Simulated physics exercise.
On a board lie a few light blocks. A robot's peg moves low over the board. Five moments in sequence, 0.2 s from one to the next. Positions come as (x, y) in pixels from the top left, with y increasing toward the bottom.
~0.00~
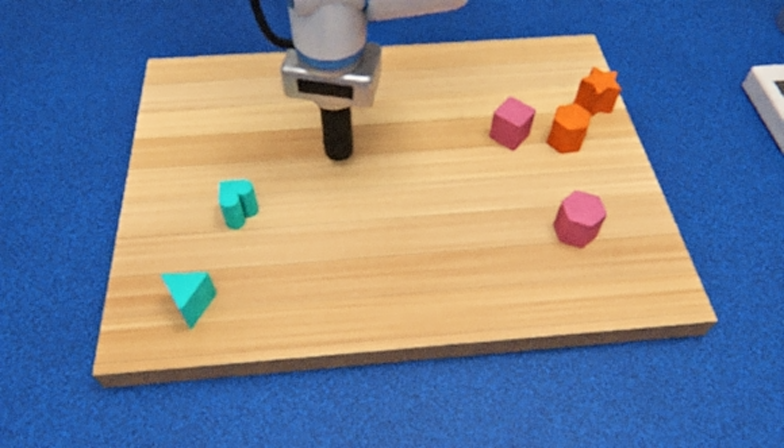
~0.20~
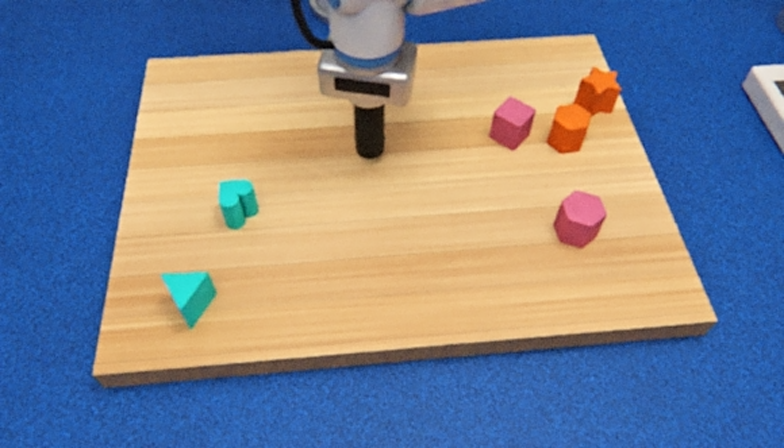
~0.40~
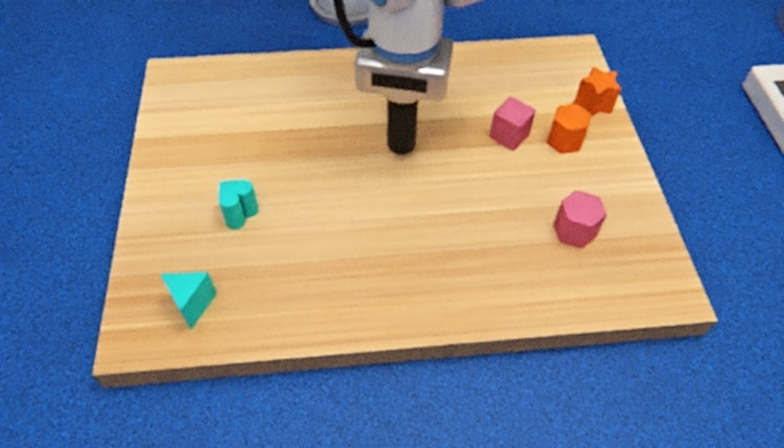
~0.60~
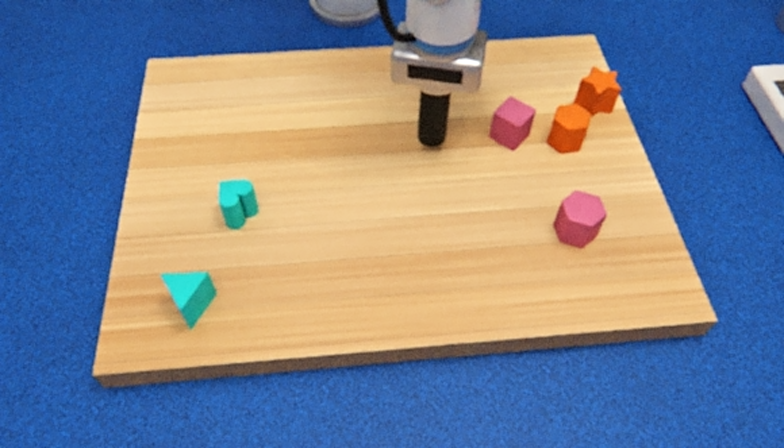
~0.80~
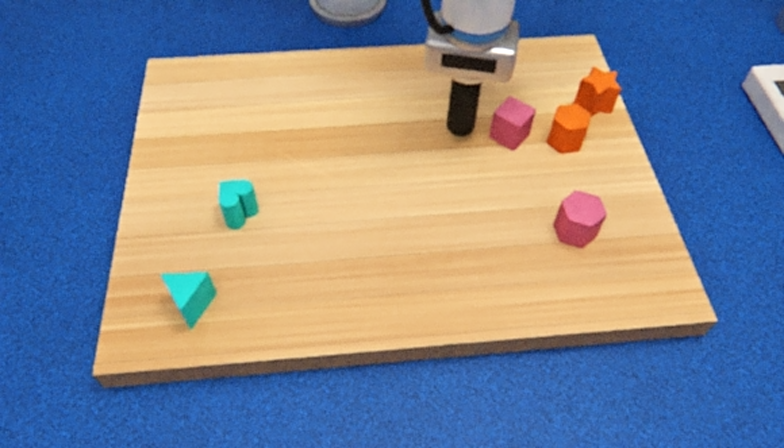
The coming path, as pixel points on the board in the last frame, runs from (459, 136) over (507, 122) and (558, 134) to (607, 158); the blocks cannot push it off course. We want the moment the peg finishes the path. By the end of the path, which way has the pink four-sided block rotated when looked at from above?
It swings round clockwise.
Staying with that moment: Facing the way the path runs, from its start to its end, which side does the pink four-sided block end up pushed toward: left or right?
To the path's right.
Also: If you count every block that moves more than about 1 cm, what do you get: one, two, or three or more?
Blocks displaced: 2.
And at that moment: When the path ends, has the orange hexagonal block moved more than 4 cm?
My answer is yes.
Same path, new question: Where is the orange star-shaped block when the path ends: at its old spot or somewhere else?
It is still where it was.
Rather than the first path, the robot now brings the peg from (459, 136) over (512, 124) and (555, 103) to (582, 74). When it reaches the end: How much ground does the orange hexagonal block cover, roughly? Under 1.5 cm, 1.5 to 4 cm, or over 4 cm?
The orange hexagonal block moves 1.5-4 cm.
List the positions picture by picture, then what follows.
In the first picture, peg's lower end (339, 151); pink four-sided block (515, 111); orange hexagonal block (573, 116); orange star-shaped block (602, 79).
In the second picture, peg (370, 149); blocks still.
In the third picture, peg (401, 145); blocks still.
In the fourth picture, peg (432, 137); blocks still.
In the fifth picture, peg (460, 127); pink four-sided block (515, 111); orange hexagonal block (573, 116); orange star-shaped block (602, 79).
What follows on the original path. One third of the way, peg (510, 113); pink four-sided block (535, 114), turned 15° clockwise.
Two thirds of the way, peg (561, 126); pink four-sided block (551, 129), turned 70° clockwise; orange hexagonal block (593, 125), turned 30° anticlockwise.
At the end, peg (611, 150); pink four-sided block (552, 130), turned 75° clockwise; orange hexagonal block (647, 151), turned 30° anticlockwise; orange star-shaped block still.
